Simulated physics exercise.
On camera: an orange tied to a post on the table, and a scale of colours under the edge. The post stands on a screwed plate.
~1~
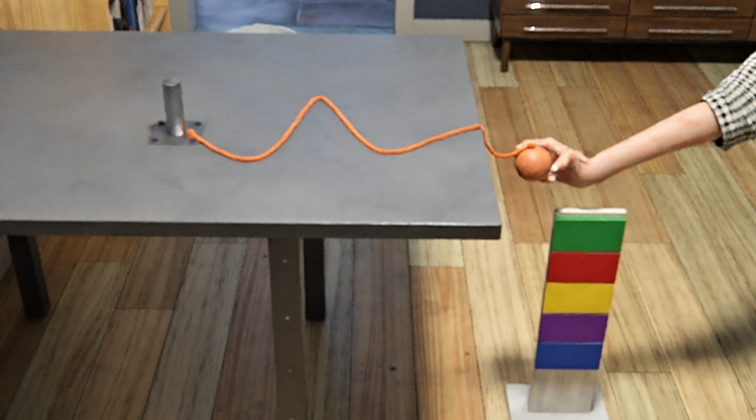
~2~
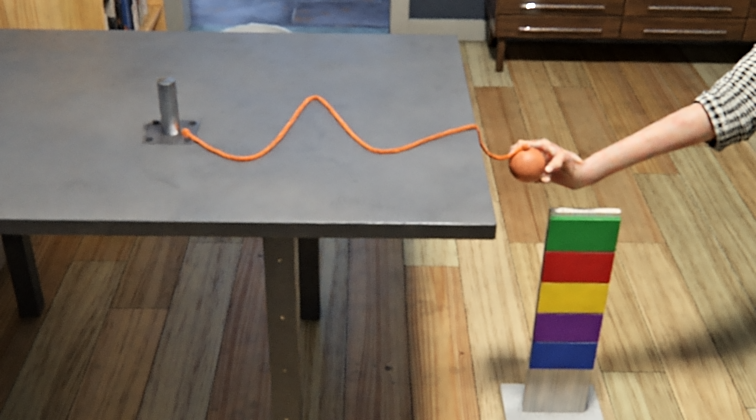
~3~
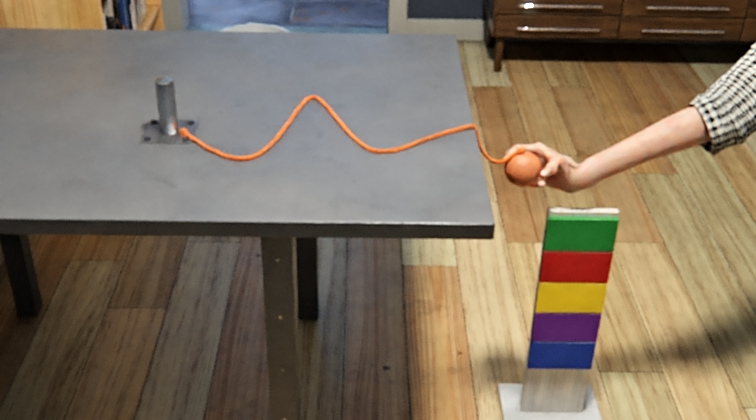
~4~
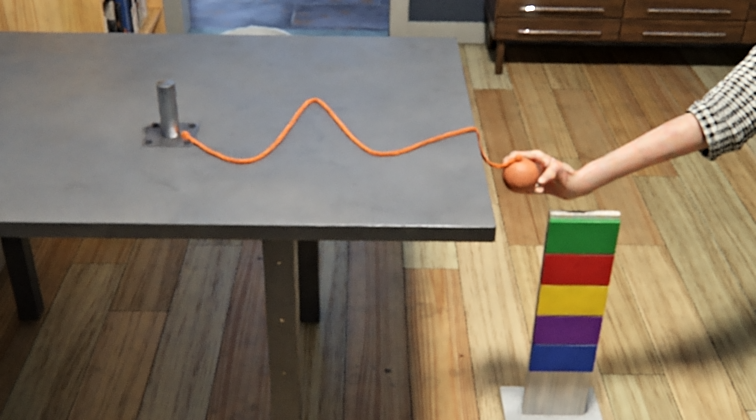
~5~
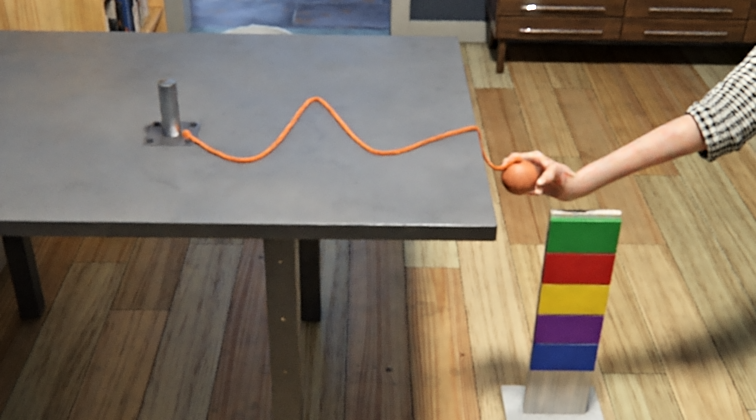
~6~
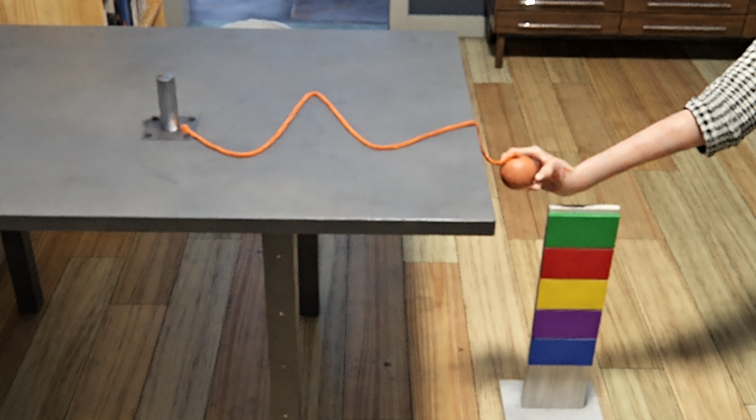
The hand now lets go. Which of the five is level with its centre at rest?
Its centre hangs level with the blue band.
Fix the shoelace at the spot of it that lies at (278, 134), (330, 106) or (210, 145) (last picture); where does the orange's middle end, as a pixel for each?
The places are (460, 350), (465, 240) and (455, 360).
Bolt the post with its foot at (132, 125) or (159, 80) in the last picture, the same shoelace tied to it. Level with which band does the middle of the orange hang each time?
Try by try: Purple; purple.
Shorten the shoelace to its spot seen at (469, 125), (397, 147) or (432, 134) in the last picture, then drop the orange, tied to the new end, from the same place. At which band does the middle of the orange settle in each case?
It would be yellow; green; red.
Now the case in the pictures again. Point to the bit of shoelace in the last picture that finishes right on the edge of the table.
The one at (335, 112).
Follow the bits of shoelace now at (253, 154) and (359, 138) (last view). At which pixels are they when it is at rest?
Near (282, 127) and (471, 185).
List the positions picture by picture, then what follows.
The first picture shows orange (533, 164); green (589, 236); red (584, 268); yellow (579, 299); purple (574, 329); blue (569, 357).
The second picture shows orange (527, 165); shoelace through (216, 152) (285, 131) (324, 102) (364, 145) (450, 133).
The third picture shows orange (523, 169).
The fourth picture shows orange (520, 175); shoelace through (215, 154) (285, 133) (323, 104) (363, 148) (450, 135).
The fifth picture shows orange (519, 177).
The sixth picture shows orange (518, 172); shoelace through (215, 148) (285, 127) (323, 98) (363, 141) (449, 129).
Soon after, orange near (494, 353); level with blue.
Then, orange near (421, 348); level with blue.
Further on, orange near (482, 363); level with blue.
At rest, orange near (447, 364); level with blue. Its middle rests at the blue band.
